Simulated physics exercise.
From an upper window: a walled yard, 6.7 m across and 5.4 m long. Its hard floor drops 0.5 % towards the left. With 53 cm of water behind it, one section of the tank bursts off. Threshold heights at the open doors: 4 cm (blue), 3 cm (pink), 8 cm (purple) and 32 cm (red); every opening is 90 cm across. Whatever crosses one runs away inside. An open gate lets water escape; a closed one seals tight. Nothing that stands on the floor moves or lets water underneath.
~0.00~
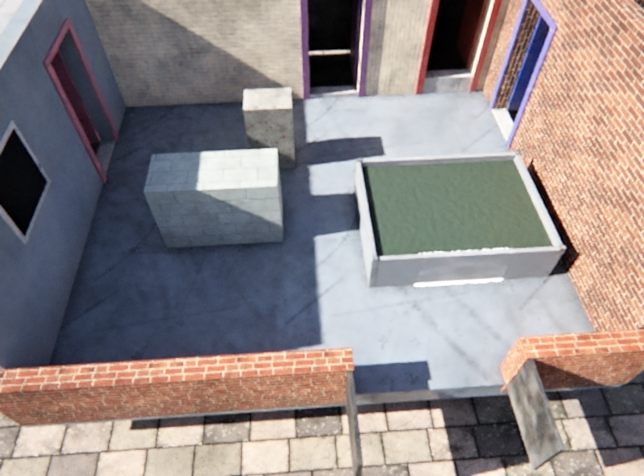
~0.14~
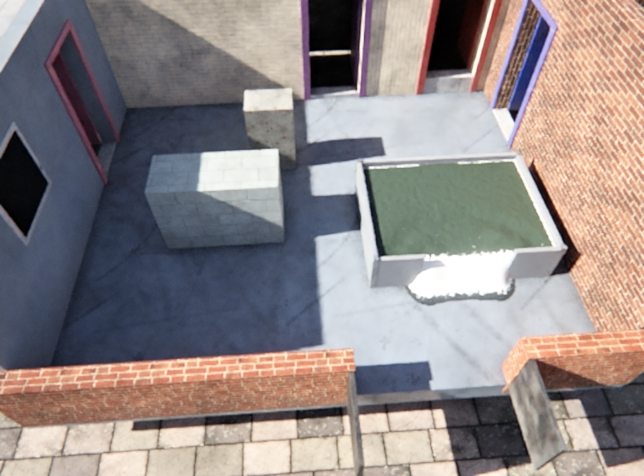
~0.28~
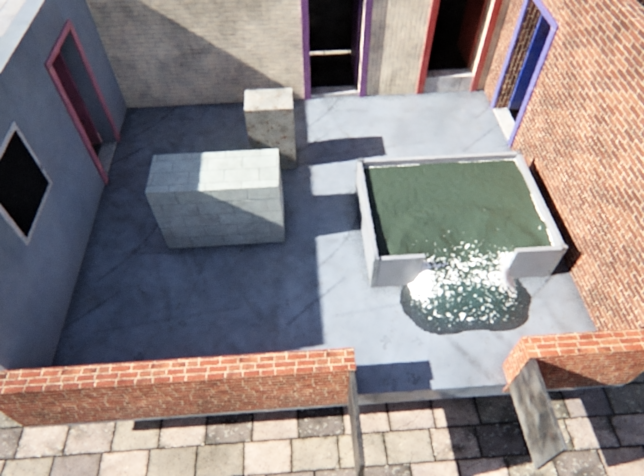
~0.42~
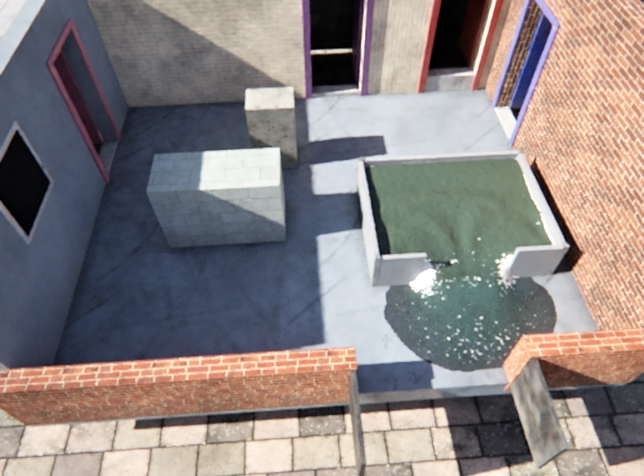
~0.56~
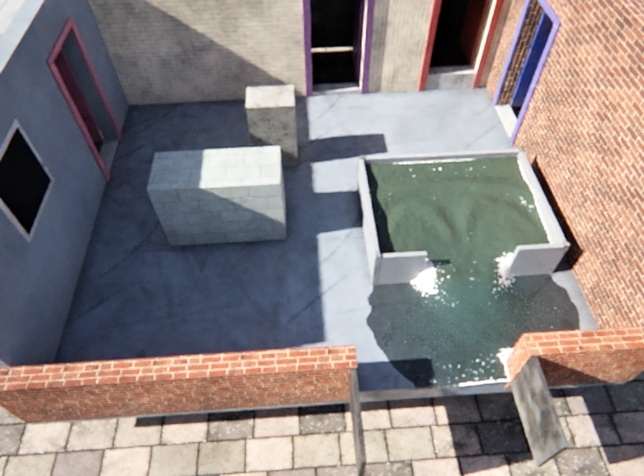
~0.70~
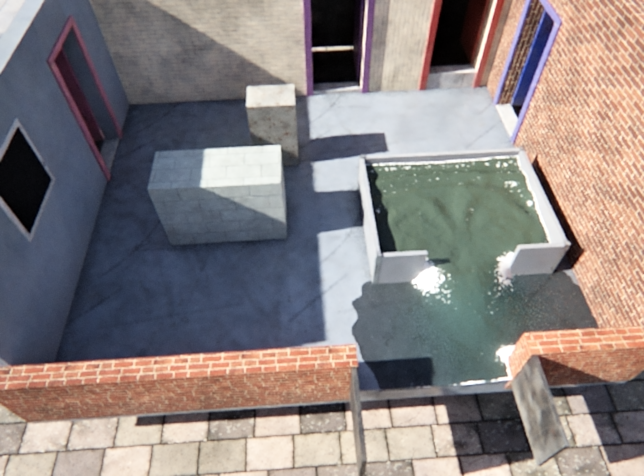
Water bursts through the front of a raised tank and spreads across the yard's grey floor.
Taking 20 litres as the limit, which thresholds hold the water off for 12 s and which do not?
The water let in: At the blue door it stays under the limit; at the pink door it does not reach the limit; at the purple door it keeps below the limit; at the red door it does not reach the limit.
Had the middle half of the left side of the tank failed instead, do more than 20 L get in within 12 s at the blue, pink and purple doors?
Against that limit: Blue under, pink past it, purple under.
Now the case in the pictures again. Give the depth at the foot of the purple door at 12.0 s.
Some 2.0 cm.
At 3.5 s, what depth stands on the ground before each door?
Depths in cm: Blue 4, pink 0, purple 0, red 5.
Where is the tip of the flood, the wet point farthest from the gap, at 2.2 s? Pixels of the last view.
At about (266, 377).
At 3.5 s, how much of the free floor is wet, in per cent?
Near 20 per cent is wet.
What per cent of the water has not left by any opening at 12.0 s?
Roughly 34 in a hundred.
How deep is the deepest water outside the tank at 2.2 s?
Up to some 32 cm.
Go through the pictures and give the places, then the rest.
The first frame shows the tank at (451, 205) is whole and still, 53 cm deep.
In the second frame, water pours out at (462, 270) and has run 0.7 m, to (414, 291); typically 10 cm deep outside, 53 cm at the tank's back.
In the third frame, the front is at (433, 327), 0.9 m from the gap at (462, 271); 0.9 m2 of floor is under water; 53 cm left at the back of the tank.
In the fourth frame, water pours out at (463, 271) and has run 1.3 m, to a hidden place; typically 7 cm deep outside, 53 cm at the tank's back.
In the fifth frame, water pours out at (464, 269) and has run 1.6 m, to a hidden place; typically 7 cm deep outside, 49 cm at the tank's back.
In the sixth frame, water pours out at (465, 268) and has run 1.8 m, to a hidden place; typically 7 cm deep outside, 44 cm at the tank's back.
After 1.4 s water covers 10 % of the floor and is deepest (39 cm) near (599, 354); blue door not reached, pink door not reached, purple door not reached, red door not reached.
After 2.2 s water covers 15 % of the floor and is deepest (32 cm) near (599, 354); blue door not reached, pink door not reached, purple door not reached, red door not reached.
After 3.5 s water covers 20 % of the floor and is deepest (20 cm) near (509, 360); blue door 4 cm at the sill, 0 L in, pink door not reached, purple door not reached, red door 5 cm at the sill, 0 L in.
After 7.0 s water covers 30 % of the floor and is deepest (12 cm) near (599, 354); blue door 2 cm at the sill, 0 L in, pink door not reached, purple door 2 cm at the sill, 0 L in, red door 6 cm at the sill, 0 L in.
After 12.0 s water covers 45 % of the floor and is deepest (6 cm) near (509, 360); blue door 2 cm at the sill, 0 L in, pink door 2 cm at the sill, 0 L in, purple door 2 cm at the sill, 0 L in, red door 3 cm at the sill, 0 L in.
